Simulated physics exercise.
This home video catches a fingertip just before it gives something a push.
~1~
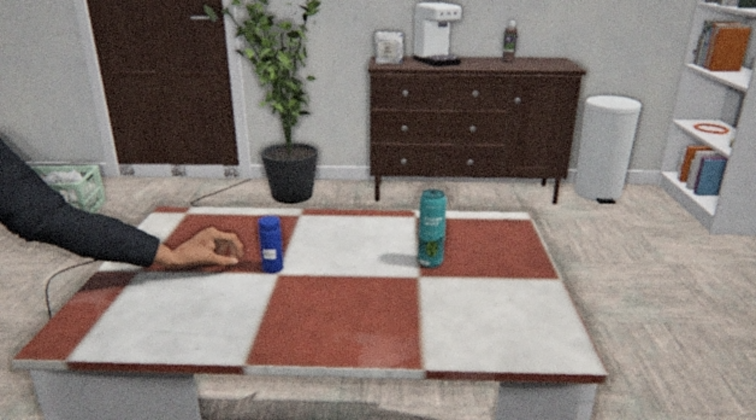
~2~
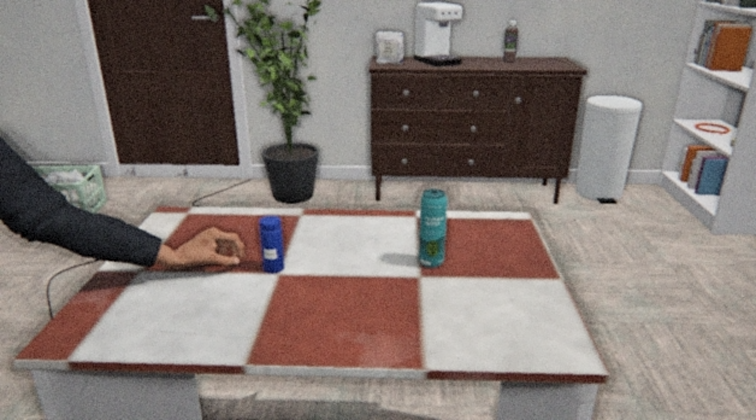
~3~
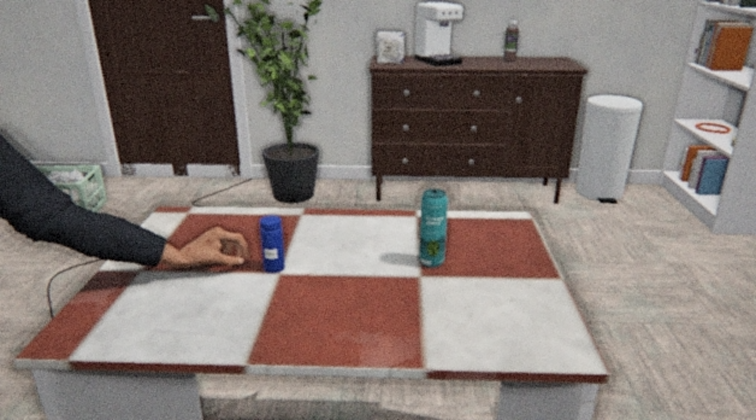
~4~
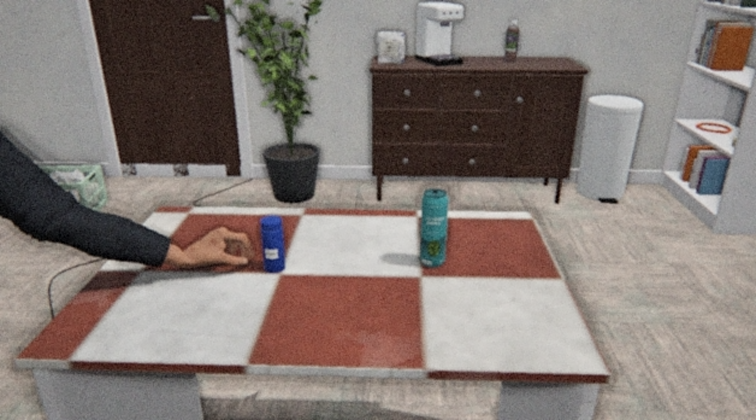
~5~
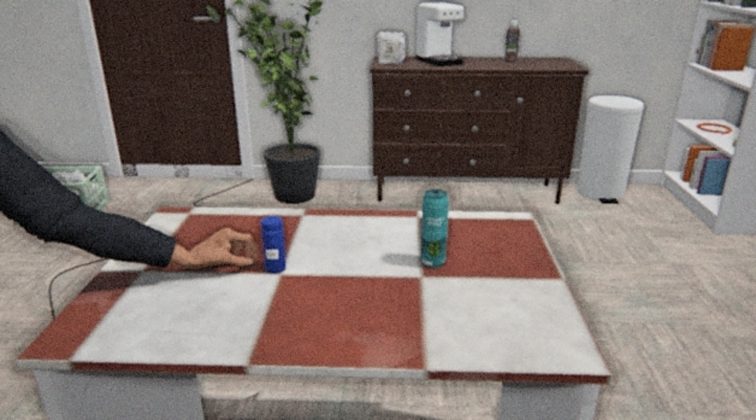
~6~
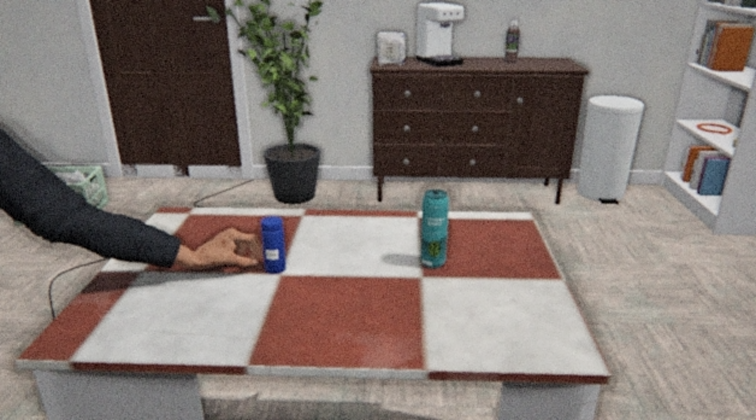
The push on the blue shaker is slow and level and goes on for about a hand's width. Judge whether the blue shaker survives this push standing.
It survives.
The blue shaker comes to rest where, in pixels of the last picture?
At about (329, 246).
Then, 0.50 s after the last picture, blue shaker slid about its own width near (293, 245).
Then, 0.90 s after the last picture, blue shaker slid well along near (312, 246).
At rest, moved from the start, blue shaker. Seen from the same camera at the end, blue shaker near (329, 246).
